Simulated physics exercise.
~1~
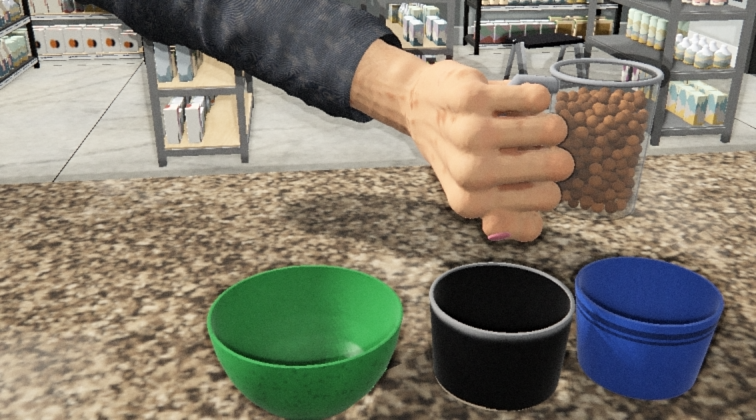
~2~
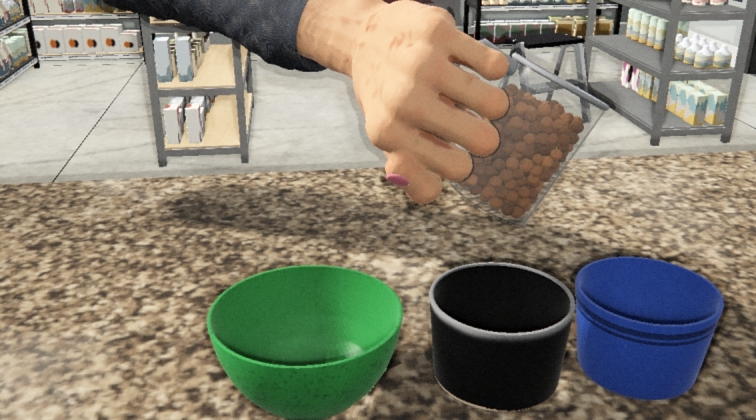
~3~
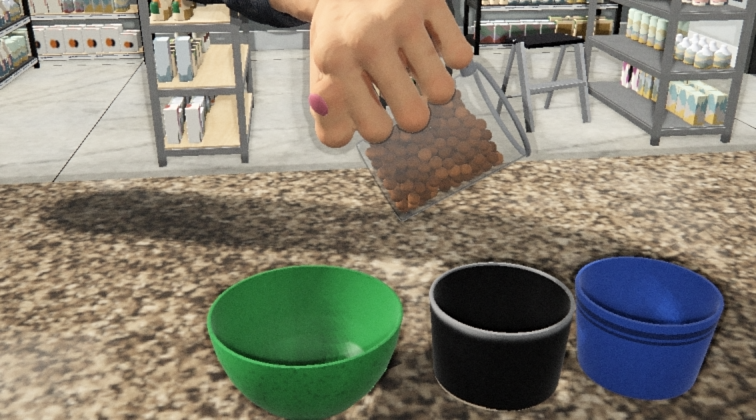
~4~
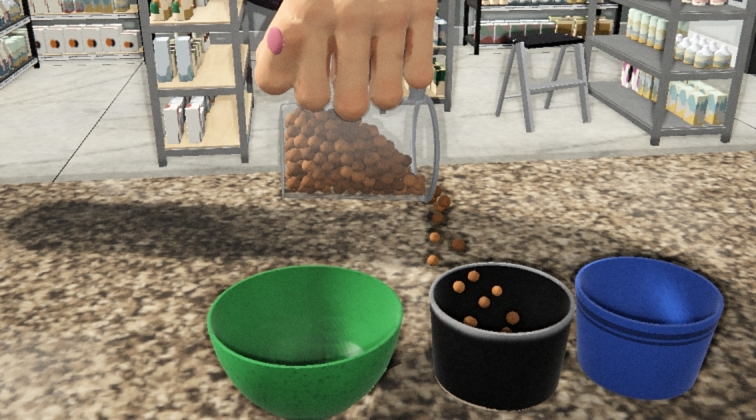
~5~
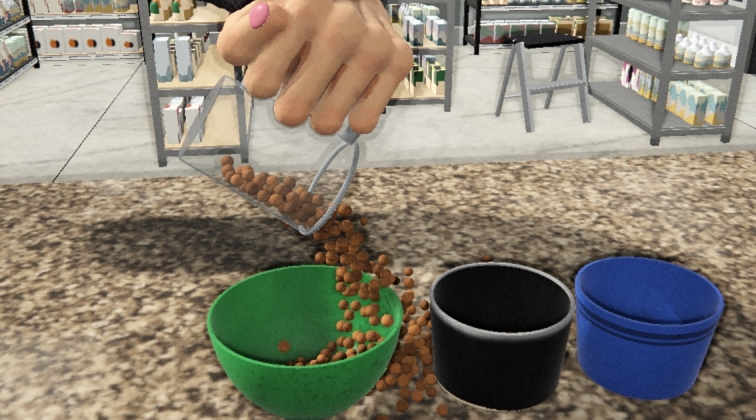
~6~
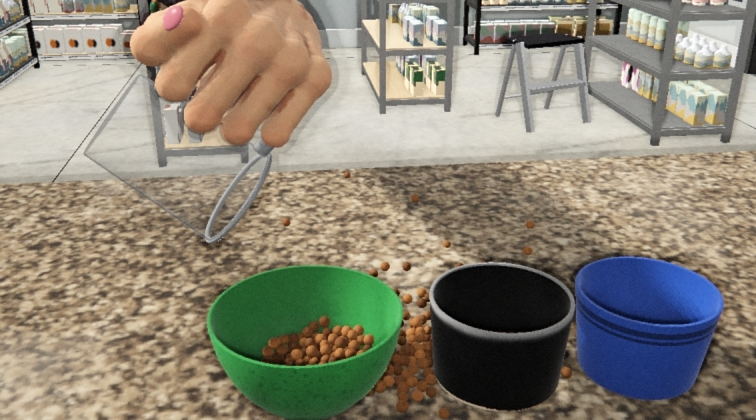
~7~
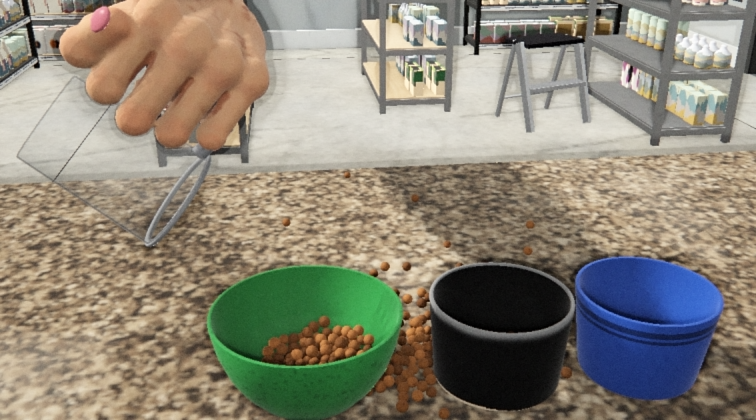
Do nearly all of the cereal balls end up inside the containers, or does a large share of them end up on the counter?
A large share of them ends up on the counter, mainly between the green bowl and the black dish. The green bowl catches a big pile, while only a few go into the black dish and the blue dish gets none.
